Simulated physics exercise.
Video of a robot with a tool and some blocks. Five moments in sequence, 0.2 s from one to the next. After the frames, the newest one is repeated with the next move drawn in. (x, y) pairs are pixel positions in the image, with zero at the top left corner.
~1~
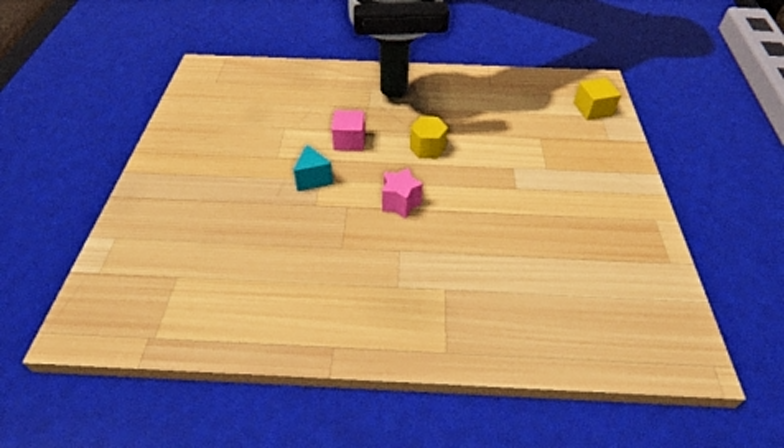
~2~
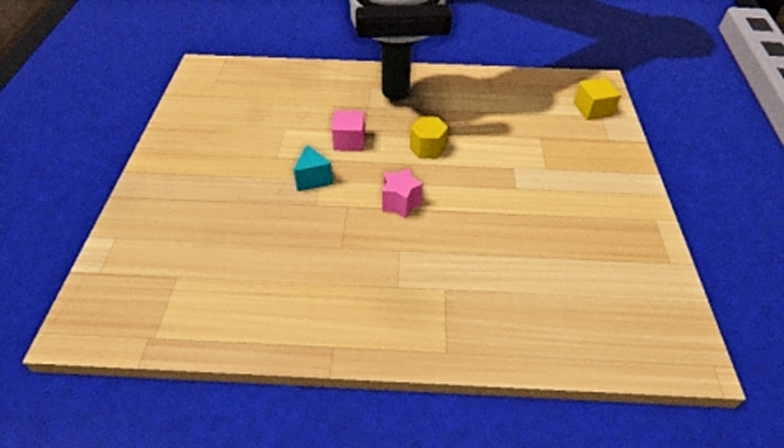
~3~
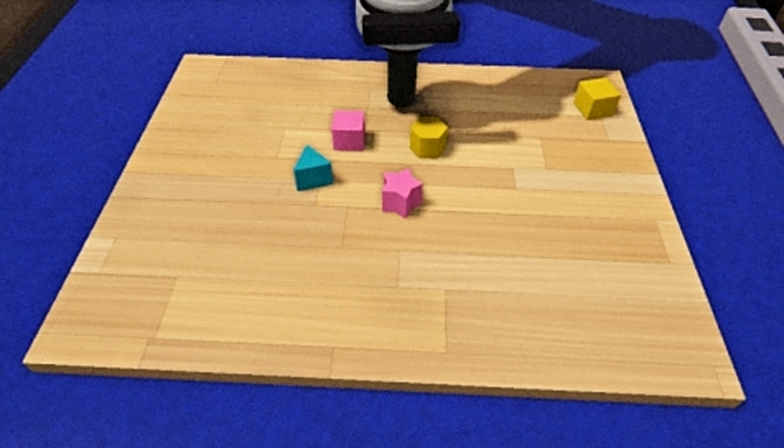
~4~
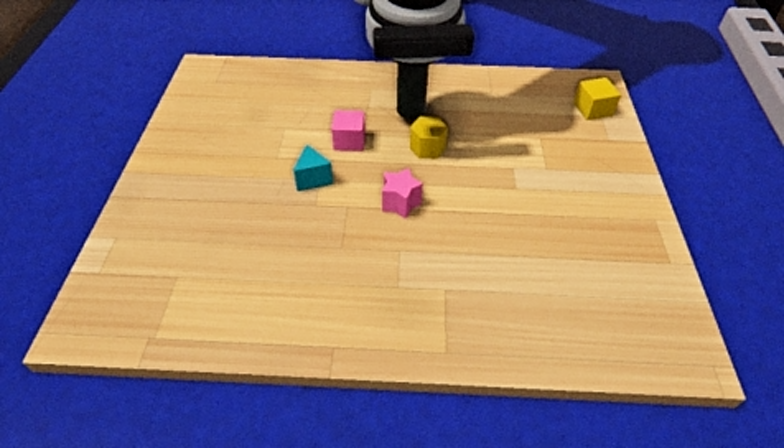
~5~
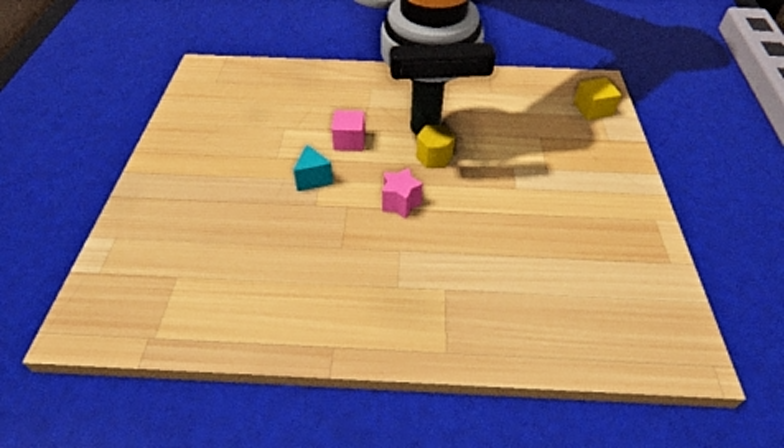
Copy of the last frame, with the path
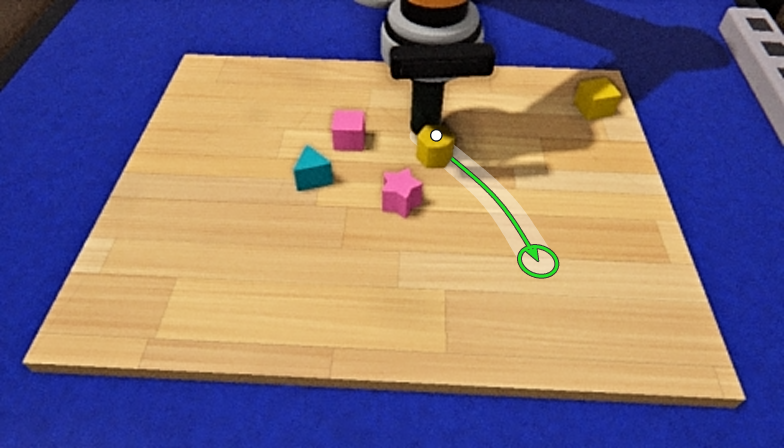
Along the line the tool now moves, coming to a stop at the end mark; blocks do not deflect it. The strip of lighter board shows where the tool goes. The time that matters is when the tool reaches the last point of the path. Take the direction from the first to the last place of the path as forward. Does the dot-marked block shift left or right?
Its shift is rightward.
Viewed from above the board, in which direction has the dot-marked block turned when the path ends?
Rotates clockwise.
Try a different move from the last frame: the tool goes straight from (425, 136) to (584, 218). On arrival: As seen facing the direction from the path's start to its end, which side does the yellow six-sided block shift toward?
Off to the right side.
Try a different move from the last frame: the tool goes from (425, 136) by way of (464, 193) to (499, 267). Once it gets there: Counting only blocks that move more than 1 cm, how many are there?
The push moves one block more than 1 cm.
Path on the board, from (425, 136) via (486, 188), ending at (538, 261); the dot is on the yellow six-sided block.
What follows on the original path. One third of the way, tool at (467, 162); yellow six-sided block at (462, 173), turned 55° clockwise.
Two thirds of the way, tool at (507, 202); yellow six-sided block at (467, 185), turned 120° clockwise.
At the end, tool at (541, 253); pink star-shaped block in place; yellow six-sided block at (467, 185), turned 120° clockwise.
